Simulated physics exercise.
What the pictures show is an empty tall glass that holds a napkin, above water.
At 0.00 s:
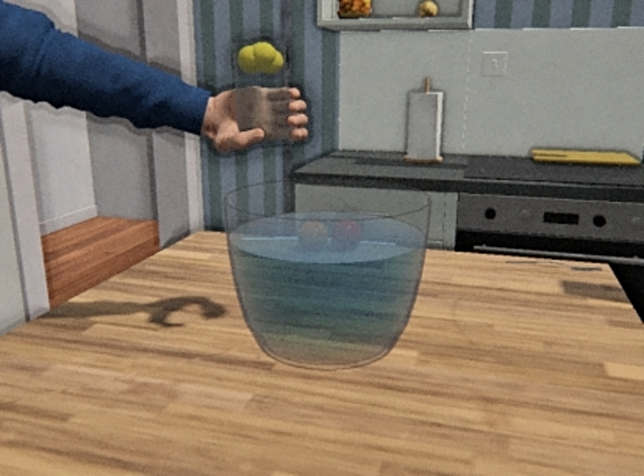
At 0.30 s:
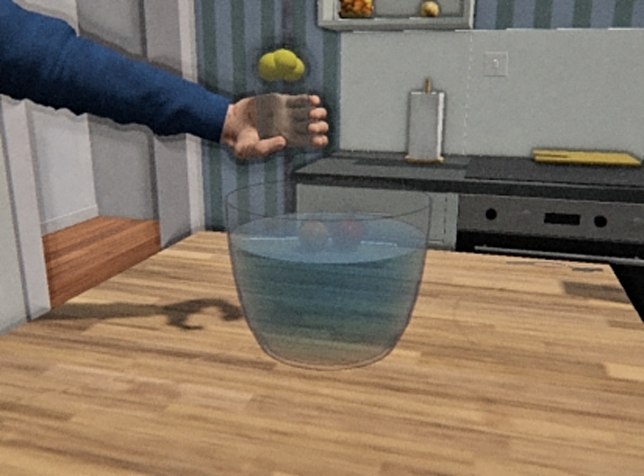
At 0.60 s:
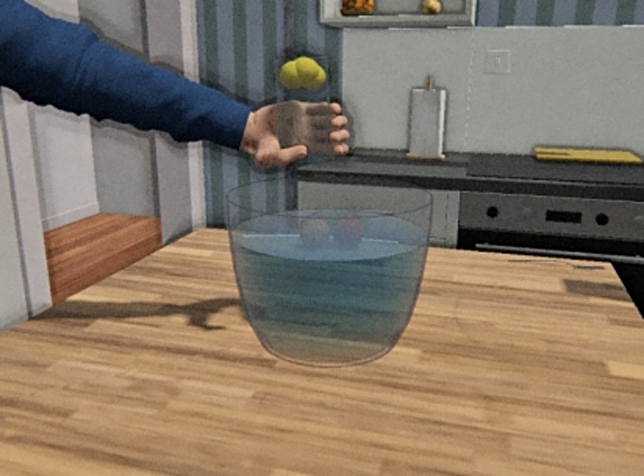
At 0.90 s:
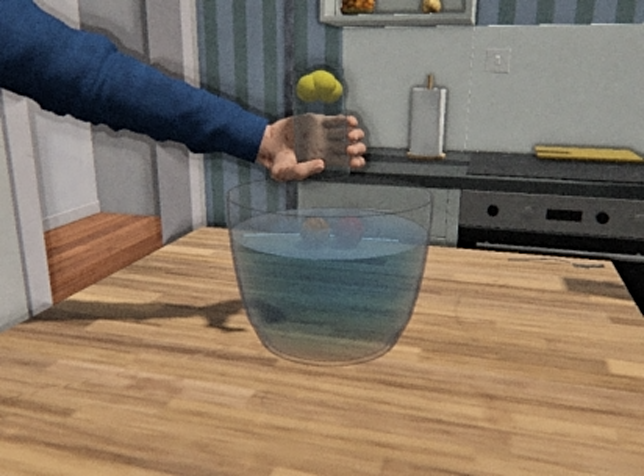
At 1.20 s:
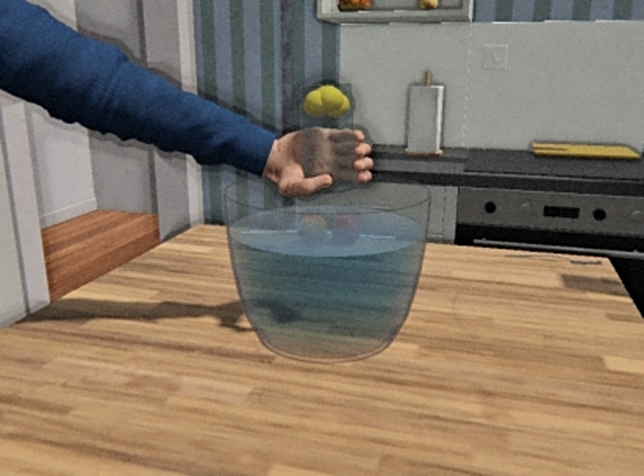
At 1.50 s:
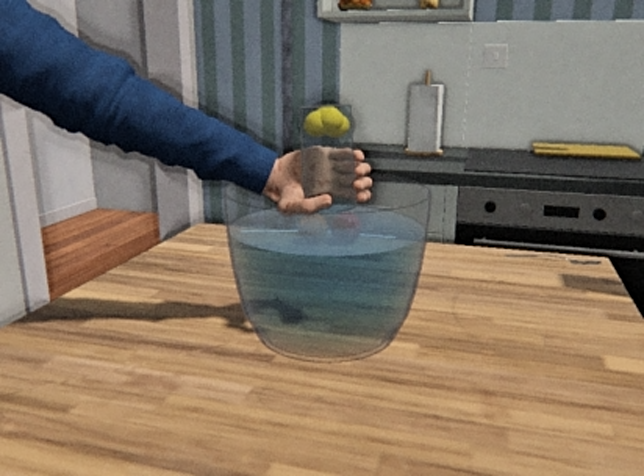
In a kitchen, a hand moves an upside-down clear glass rightward and down over a water tub.
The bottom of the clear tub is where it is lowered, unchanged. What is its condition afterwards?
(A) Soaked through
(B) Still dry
Option B: Still dry.
After 2.0 s, the tall glass enters the water.
After 2.6 s, air is trapped inside and holds the level down.
After 4.0 s, the tall glass is under, still full of air, and the napkin is dry.
